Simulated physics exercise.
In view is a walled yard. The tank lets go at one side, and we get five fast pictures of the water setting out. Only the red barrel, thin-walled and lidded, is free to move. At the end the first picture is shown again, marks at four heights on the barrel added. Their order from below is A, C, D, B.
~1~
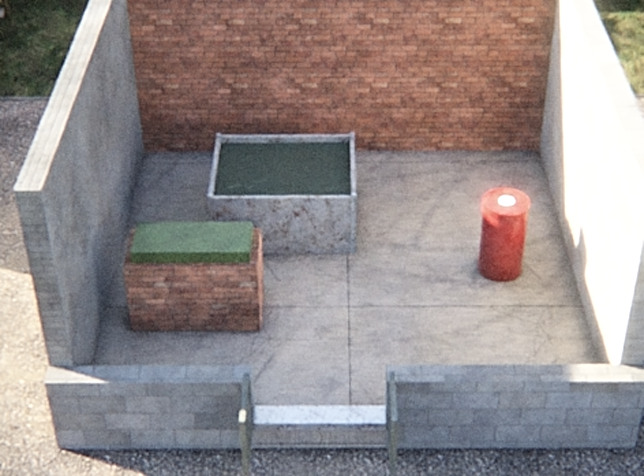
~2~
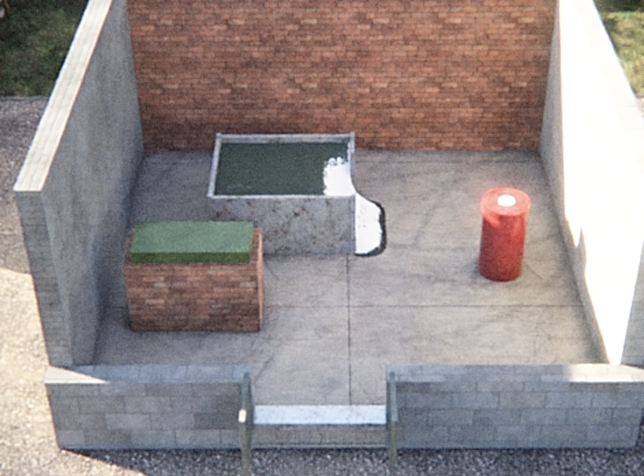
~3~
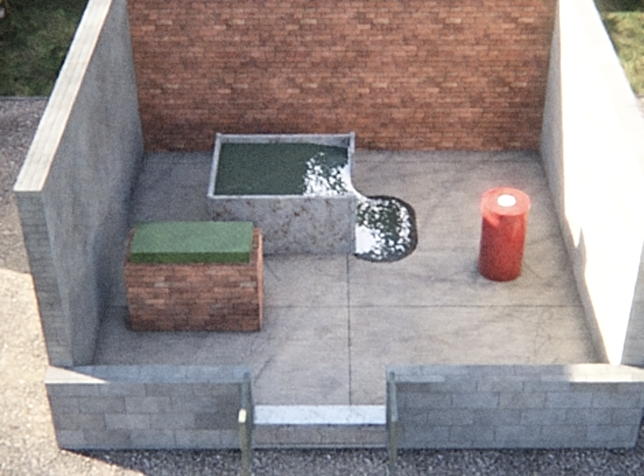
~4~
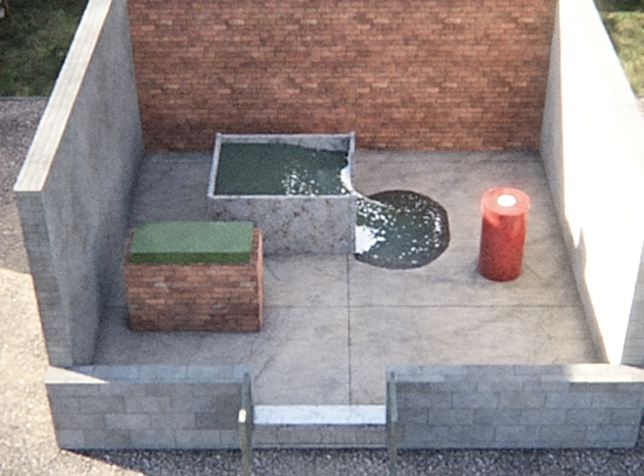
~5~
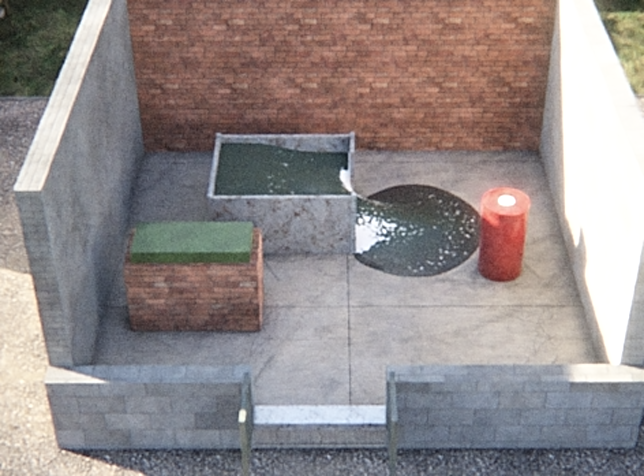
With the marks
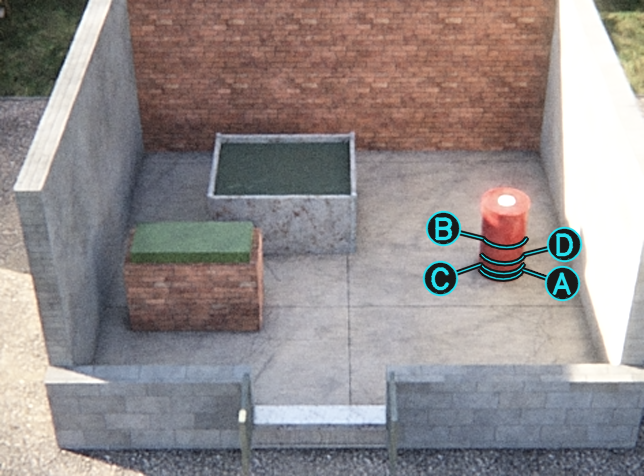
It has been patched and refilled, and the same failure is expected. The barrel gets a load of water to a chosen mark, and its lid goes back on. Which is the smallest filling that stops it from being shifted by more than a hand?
The answer is level B.
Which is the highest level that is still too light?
D it is.
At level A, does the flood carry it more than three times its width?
Yes.
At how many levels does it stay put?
One of them.
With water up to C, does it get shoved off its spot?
Yes, it does.
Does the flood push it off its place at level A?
Yes.
On the marked copy, A at (503, 279); B at (506, 247); C at (503, 273); D at (504, 263); from the bottom up A, C, D, B.
With A, it is pushed about 6 times its own width away.
With B, it does not move.
With C, it is pushed about 5 times its own width away.
With D, it is pushed about half its own width away.
